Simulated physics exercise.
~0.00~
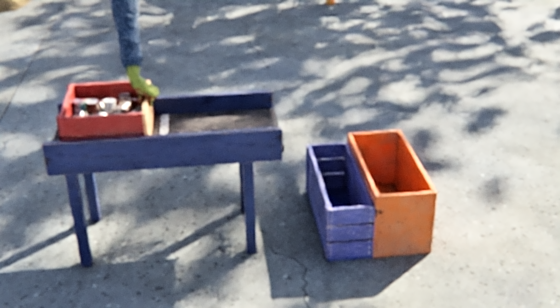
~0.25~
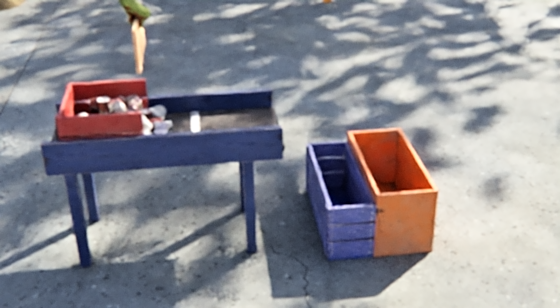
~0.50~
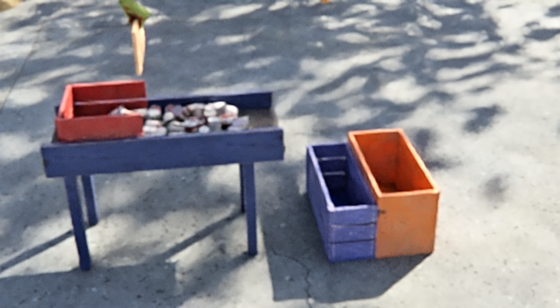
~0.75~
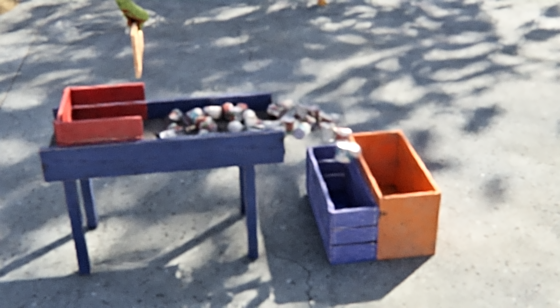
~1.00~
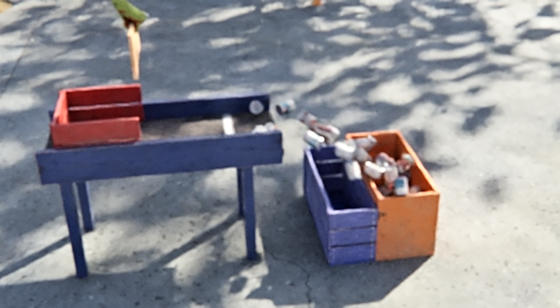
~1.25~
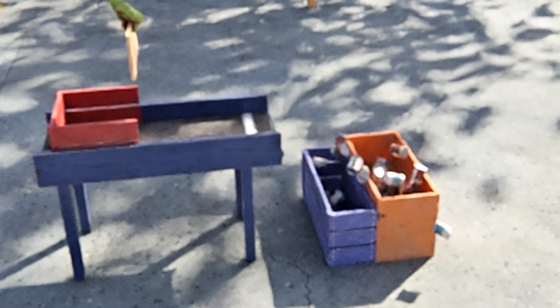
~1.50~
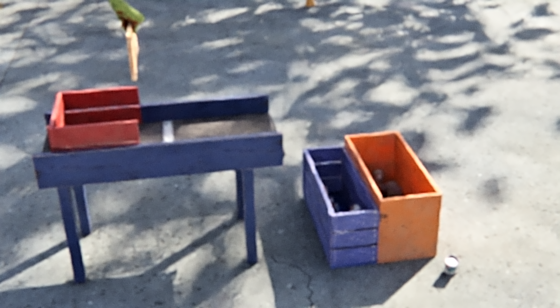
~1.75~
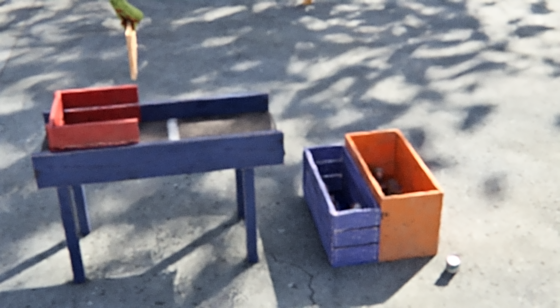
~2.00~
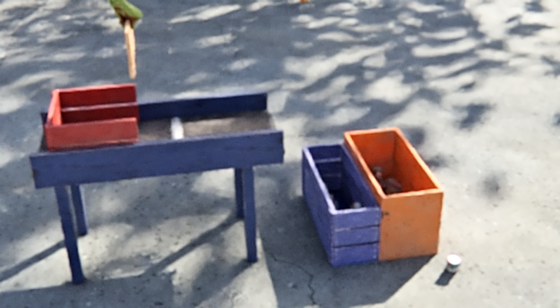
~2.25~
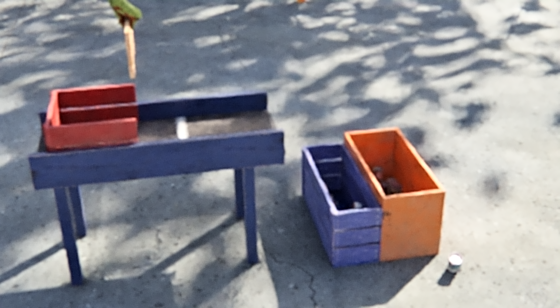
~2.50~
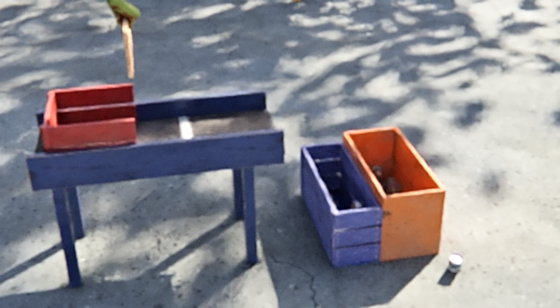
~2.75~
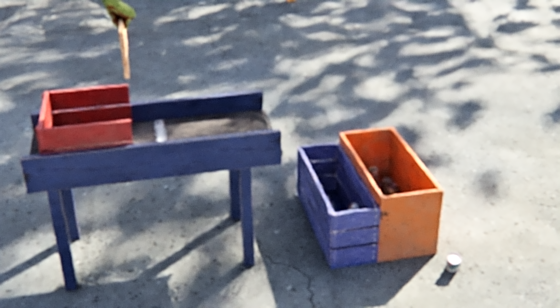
We see a hand lift the gate of a red pen on a blue table-like belt, and small tins slide right and spill off the end into a blue bin and an orange box, leaving the pen empty and one tin on the ground beyond the box.
